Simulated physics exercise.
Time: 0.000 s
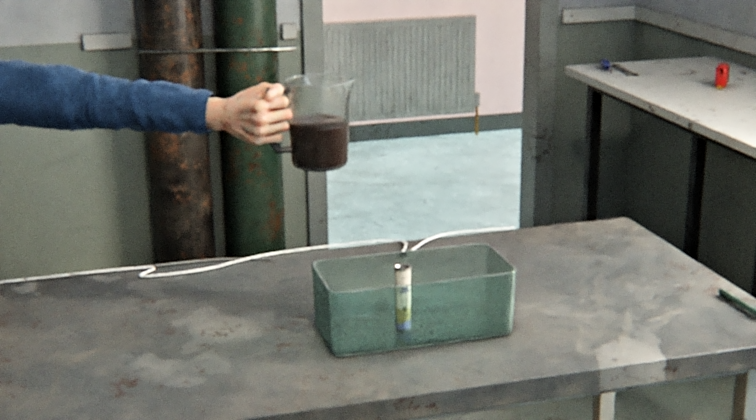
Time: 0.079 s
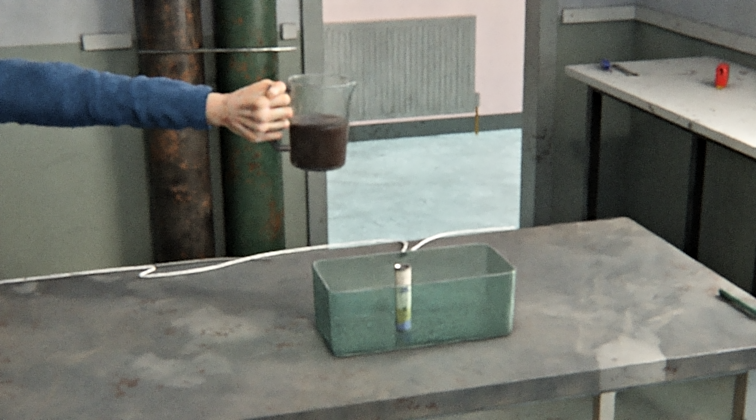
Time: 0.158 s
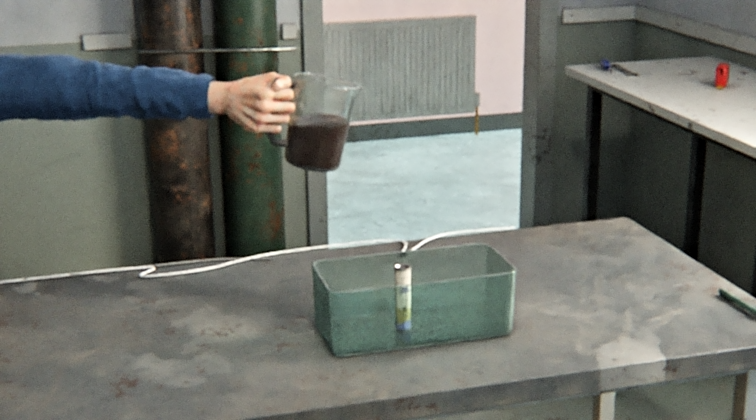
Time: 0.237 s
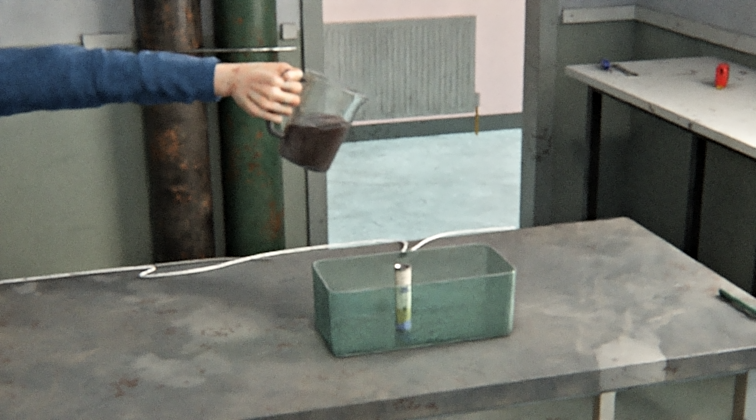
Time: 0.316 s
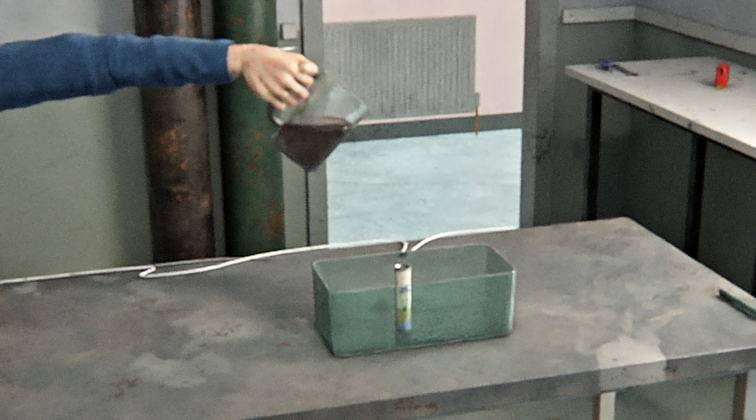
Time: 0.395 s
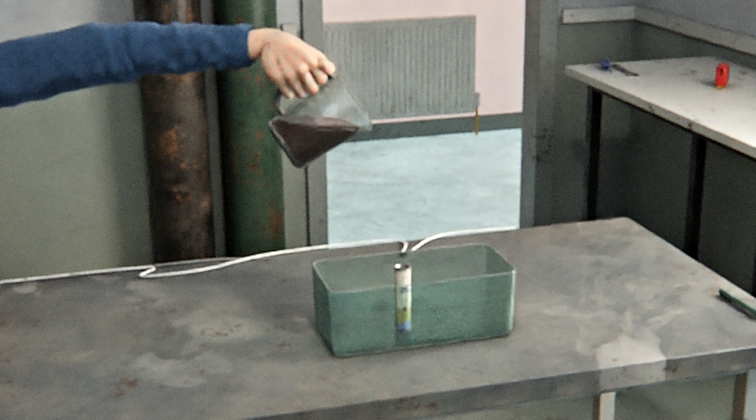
A hand in a blue sleeve, reaching in from the left, tilts a clear pitcher of dark brown liquid to the right, slowly and then more steeply, the liquid shifting inside. Below and to the right, a greenish transparent oblong basin holding a pale upright cylinder stands on a worn grey table beside a white cord. The fixed, slightly raised view shows a workshop-like room with rusty and green pipes and an open doorway.
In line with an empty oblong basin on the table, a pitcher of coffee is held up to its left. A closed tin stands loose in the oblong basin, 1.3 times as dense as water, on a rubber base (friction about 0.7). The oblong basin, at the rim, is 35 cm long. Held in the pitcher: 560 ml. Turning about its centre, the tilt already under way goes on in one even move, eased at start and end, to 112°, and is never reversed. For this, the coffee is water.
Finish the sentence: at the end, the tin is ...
Standing on its base.
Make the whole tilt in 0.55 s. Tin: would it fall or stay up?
With that tilt, the tin stays on its base.
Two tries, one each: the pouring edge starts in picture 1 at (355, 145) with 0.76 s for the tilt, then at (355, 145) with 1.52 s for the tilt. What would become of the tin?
Run one: It tumbles. Run two: It tumbles.
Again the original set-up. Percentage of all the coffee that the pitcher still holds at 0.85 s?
12 %.
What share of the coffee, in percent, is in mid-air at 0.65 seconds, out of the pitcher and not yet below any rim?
Roughly 42 percent.
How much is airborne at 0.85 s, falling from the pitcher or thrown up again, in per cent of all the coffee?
Something like 36 per cent of the total.
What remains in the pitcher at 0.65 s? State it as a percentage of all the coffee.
Fraction remaining: Approx. 58 per cent.
Then, 0.65 s in, the tilt is 107° and 58 per cent is still to pour; the tin stands where it began.
Then, 0.85 s in, the tilt is 112° and 12 per cent is still to pour; the tin stands where it began.
Then, 1.04 s in, the tilt is 112° and 1 per cent is still to pour; the tin stands where it began.
Then, 1.26 s in, the tilt is 112° and 0 per cent is still to pour; the tin stands where it began.
Finally, the tin stands where it began.
